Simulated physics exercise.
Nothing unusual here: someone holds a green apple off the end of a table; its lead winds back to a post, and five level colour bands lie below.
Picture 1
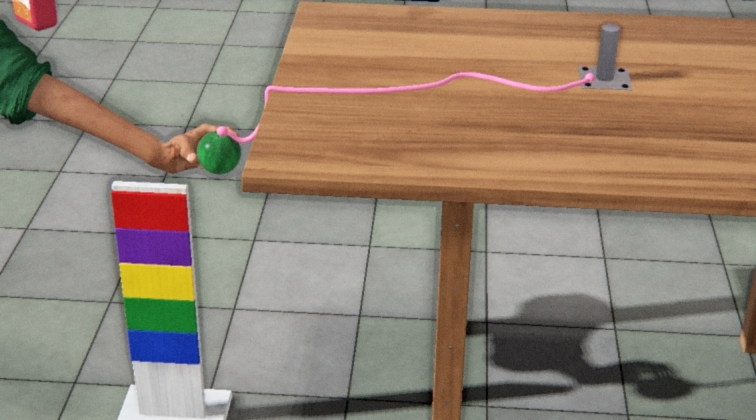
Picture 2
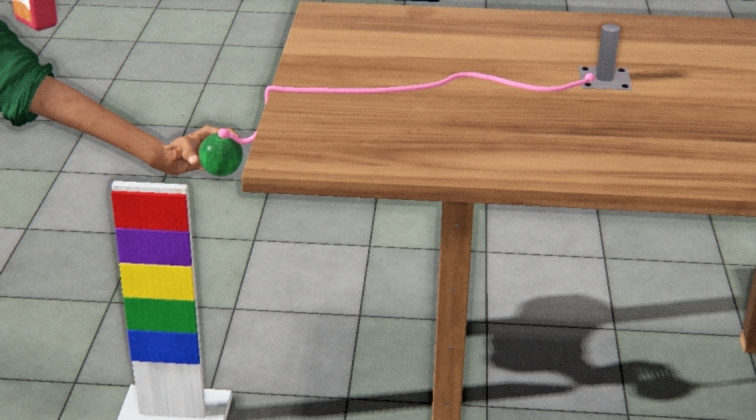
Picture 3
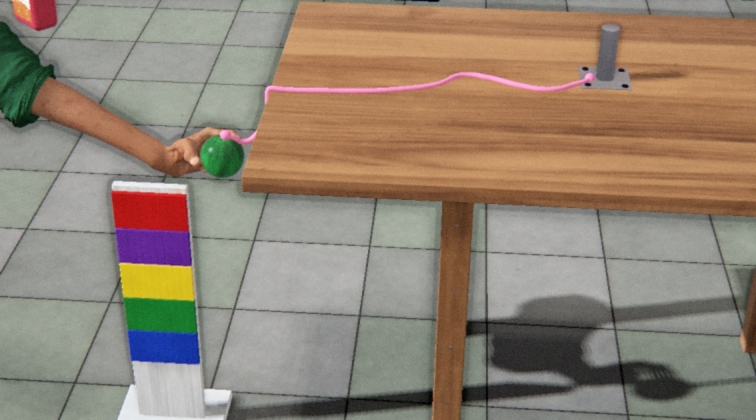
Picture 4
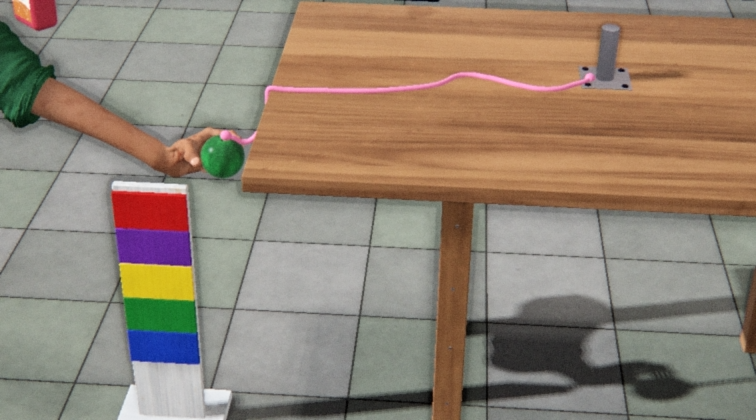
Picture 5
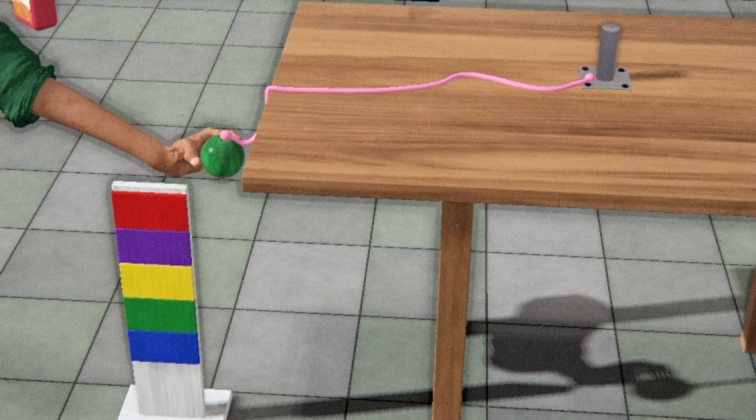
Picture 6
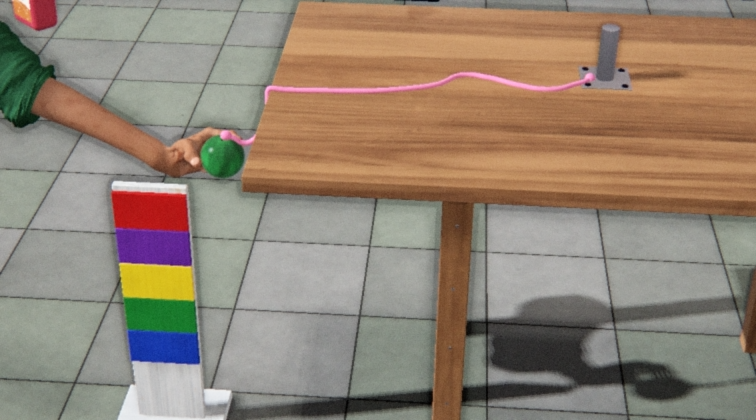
In a room with a grey-green tiled floor, seen from slightly above, a wooden table fills the right side, with a striped white stand at lower left banded red, purple, yellow, green and blue. A green-sleeved arm holds a round green object beside the table's edge, its pink cord winding back to a grey post. The hand and object shift very slightly down and rightward, then stay still, while the camera remains fixed.
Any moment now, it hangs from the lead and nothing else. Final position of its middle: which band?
Band: Red.
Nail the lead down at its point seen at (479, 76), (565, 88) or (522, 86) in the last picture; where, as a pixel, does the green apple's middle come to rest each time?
Respectively (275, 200), (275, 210) and (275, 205).
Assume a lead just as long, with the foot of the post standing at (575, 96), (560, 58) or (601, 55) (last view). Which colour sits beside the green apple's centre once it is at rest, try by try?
Purple, purple, red.
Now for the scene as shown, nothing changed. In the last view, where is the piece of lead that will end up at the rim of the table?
The piece you want is at about (293, 90).
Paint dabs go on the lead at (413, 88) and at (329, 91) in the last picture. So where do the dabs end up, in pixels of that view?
I'd say about (386, 81) for one and about (302, 82) for the other.
Early on, apple near (253, 203); level with red.
Midway, apple near (303, 201); level with red.
Finally, apple near (277, 208); level with red. Its middle rests at the red band.
